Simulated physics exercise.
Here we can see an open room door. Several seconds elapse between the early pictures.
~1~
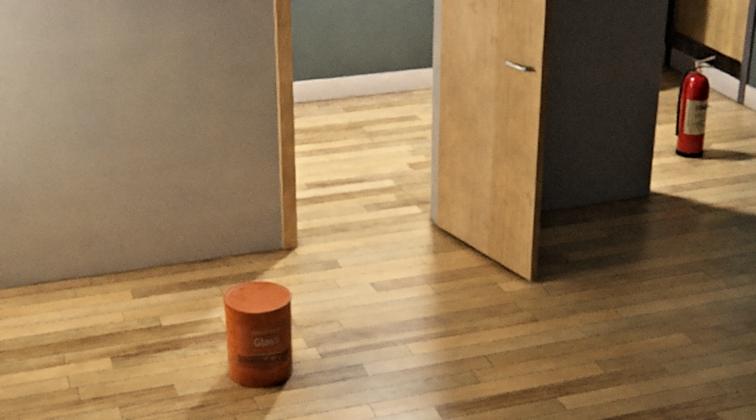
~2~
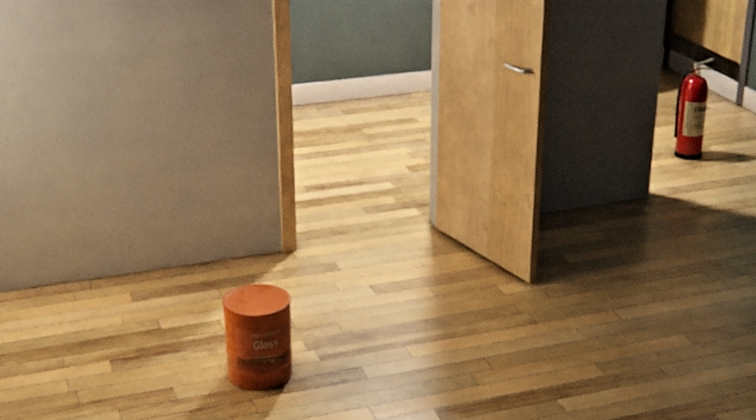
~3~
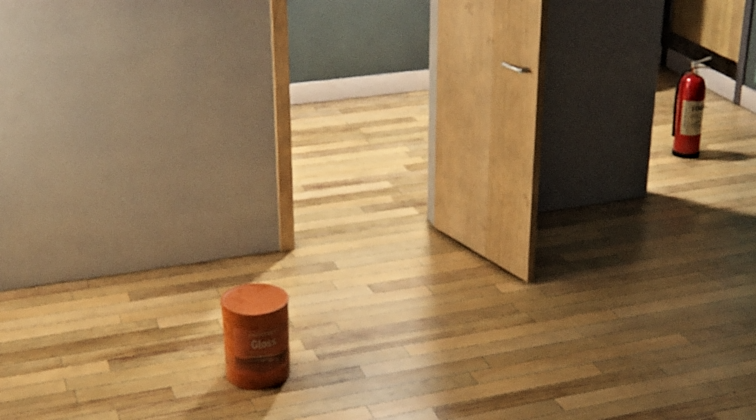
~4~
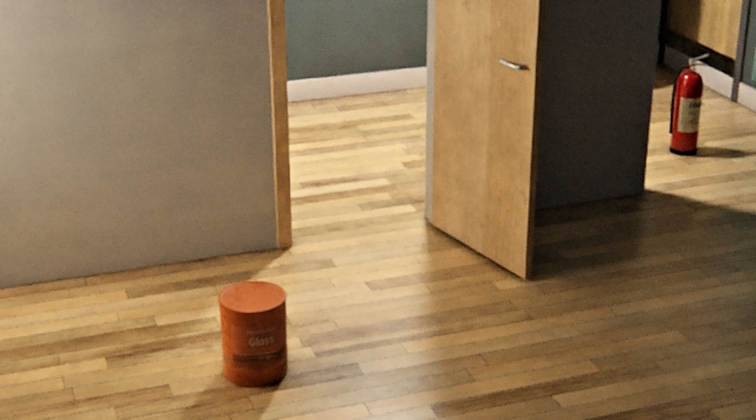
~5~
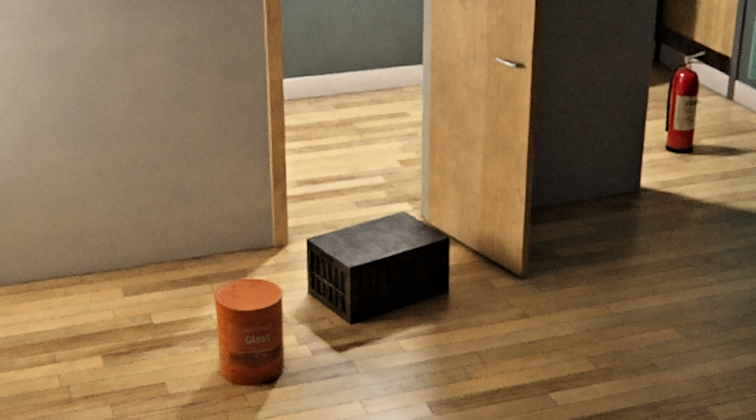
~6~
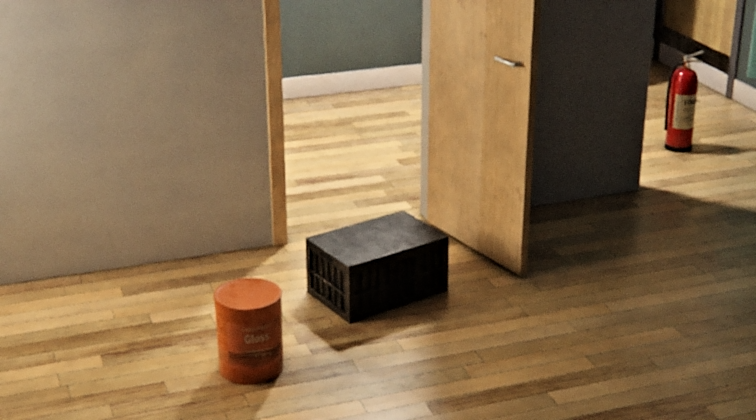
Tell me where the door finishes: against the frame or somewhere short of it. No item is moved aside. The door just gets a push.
I expect it will finish partly open.
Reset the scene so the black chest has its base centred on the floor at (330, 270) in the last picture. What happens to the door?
Next, the door gets stuck partway.
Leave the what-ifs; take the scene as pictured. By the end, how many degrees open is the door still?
About 75°.
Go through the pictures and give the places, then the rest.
The first picture shows door wide open and still; orange pail (259, 334).
The second picture shows door wide open and still; orange pail (259, 337).
The third picture shows door wide open and still; orange pail (257, 336).
The fourth picture shows door wide open and still; orange pail (254, 334).
The fifth picture shows door wide open and still; orange pail (250, 332).
The sixth picture shows door wide open and still; black chest (377, 265); orange pail (250, 331).
Then, 0.60 s after the last picture, door at 94°.
Then, 0.90 s after the last picture, door at 82°.
At rest, door at 75°; both in place. Seen from the same camera at the end, black chest near (374, 265).
